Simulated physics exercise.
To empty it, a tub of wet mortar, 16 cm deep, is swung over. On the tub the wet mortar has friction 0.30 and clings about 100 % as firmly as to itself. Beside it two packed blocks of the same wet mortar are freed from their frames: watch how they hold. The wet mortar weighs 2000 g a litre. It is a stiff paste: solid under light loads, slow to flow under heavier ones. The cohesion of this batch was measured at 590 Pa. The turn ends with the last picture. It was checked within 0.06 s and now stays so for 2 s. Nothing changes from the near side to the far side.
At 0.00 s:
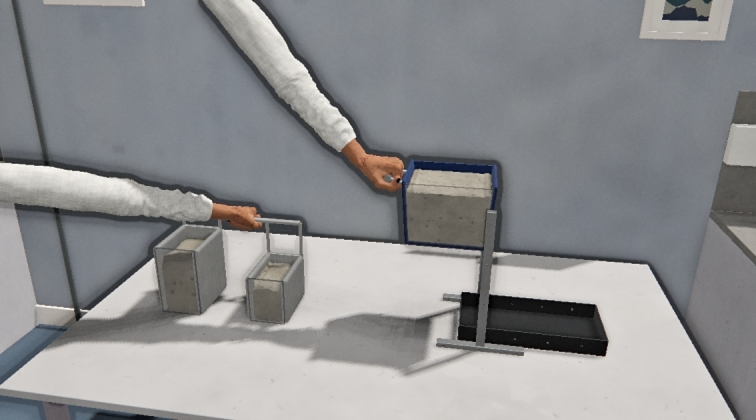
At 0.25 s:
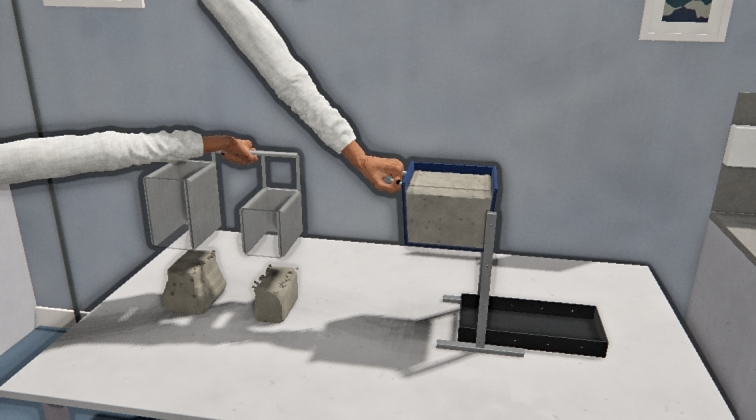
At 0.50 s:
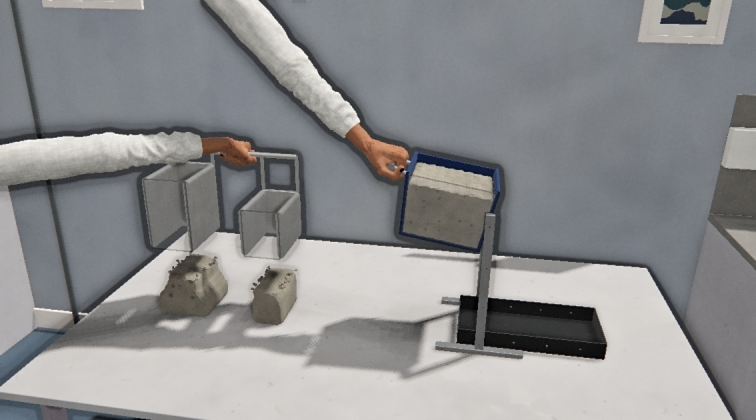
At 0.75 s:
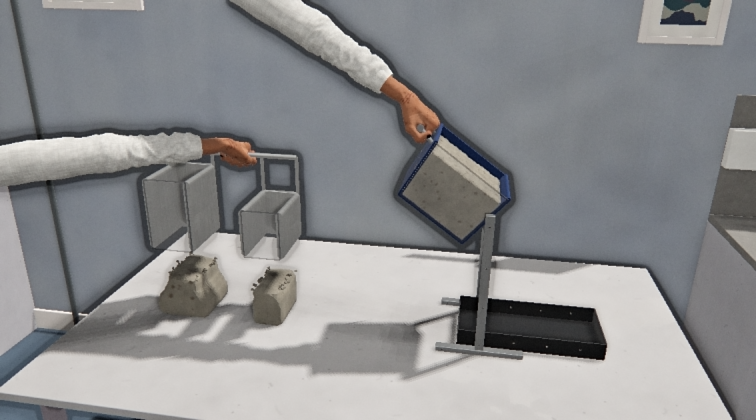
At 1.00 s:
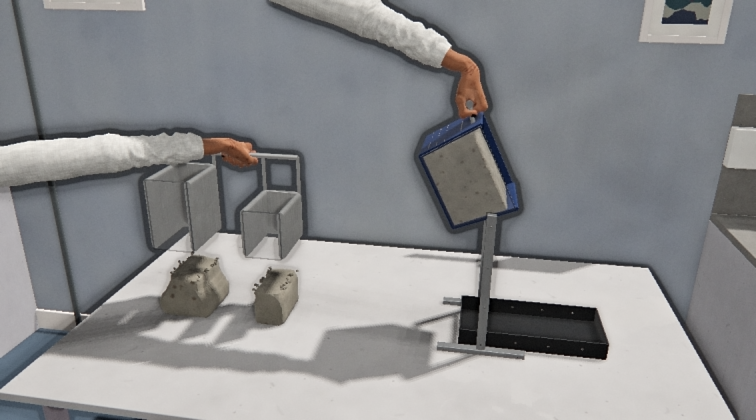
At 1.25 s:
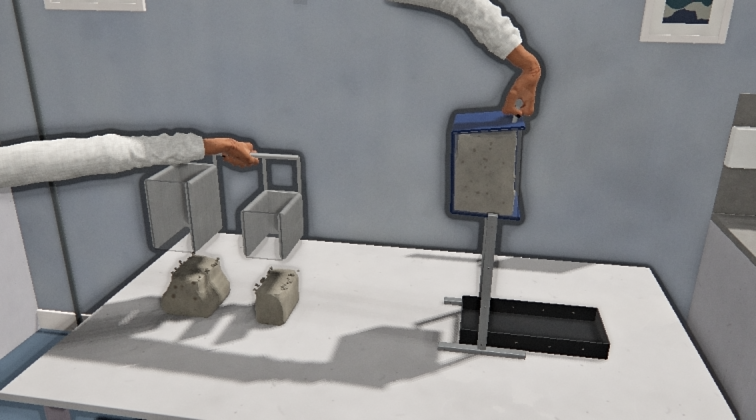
To begin with, one hand holds a blue tub of grey mortar while another lifts two metal moulds off smaller blocks on the left, which slump into uneven lumps, the left one sagging more. The right-hand tub then swings clockwise onto its side above a post, its mortar still inside.
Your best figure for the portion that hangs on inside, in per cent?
About 41 %.
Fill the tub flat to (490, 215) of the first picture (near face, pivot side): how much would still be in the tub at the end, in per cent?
In that case some 80 per cent.
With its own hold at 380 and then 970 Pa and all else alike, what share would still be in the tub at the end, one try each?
In that order: 40 %, 65 %.
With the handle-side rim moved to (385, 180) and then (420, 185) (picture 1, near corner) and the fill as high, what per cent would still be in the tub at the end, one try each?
In turn about 35 %, 70 %.
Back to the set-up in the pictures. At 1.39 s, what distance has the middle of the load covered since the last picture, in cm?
Roughly 3 cm.
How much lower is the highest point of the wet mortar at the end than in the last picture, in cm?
Roughly 10 cm.
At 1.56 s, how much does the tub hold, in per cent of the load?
About 65 %.
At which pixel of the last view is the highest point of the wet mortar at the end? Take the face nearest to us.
Around (472, 175).
By 1.39 s, the tub is at 88 degrees and holds 92 %.
By 1.56 s, the tub is at 88 degrees and holds 64 %.
By 1.73 s, the tub is at 88 degrees and holds 48 %.
By 1.90 s, the tub is at 88 degrees and holds 41 %.
By 3.25 s, at the end, the tub is at 88 degrees and holds 41 %.
